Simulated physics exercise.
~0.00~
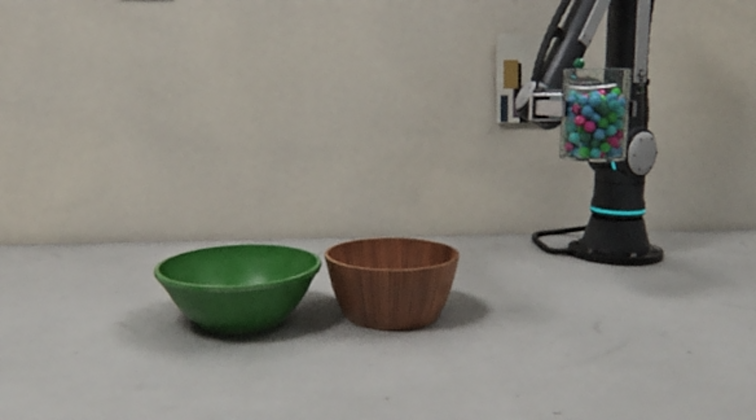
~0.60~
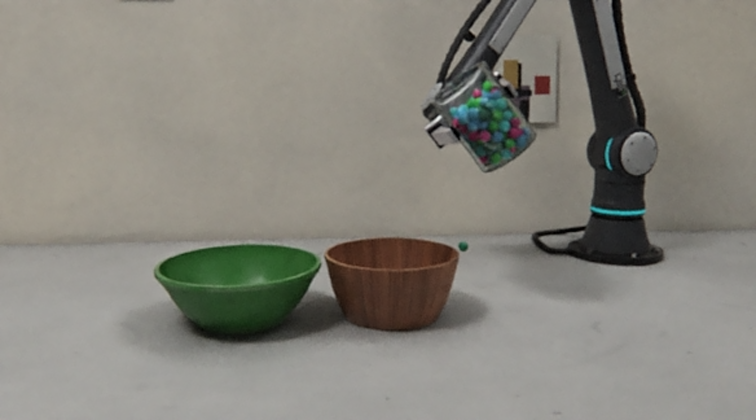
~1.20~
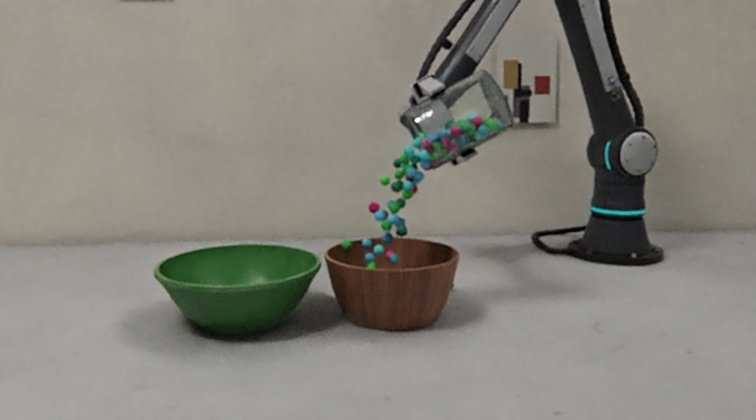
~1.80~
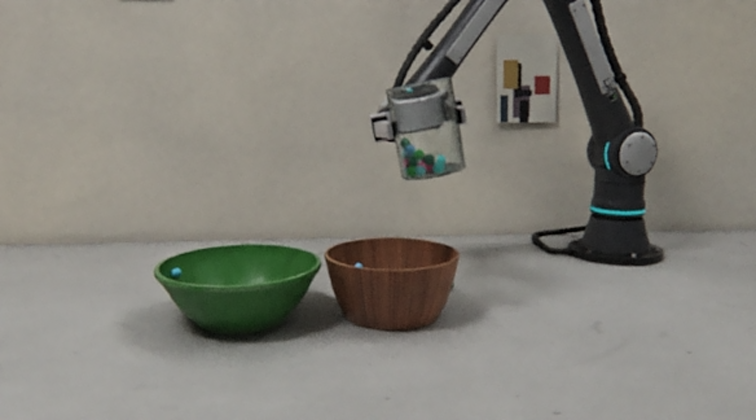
Robot arm tipping a clear cup of colourful balls into a brown bowl beside a green one, then righting it partly full.
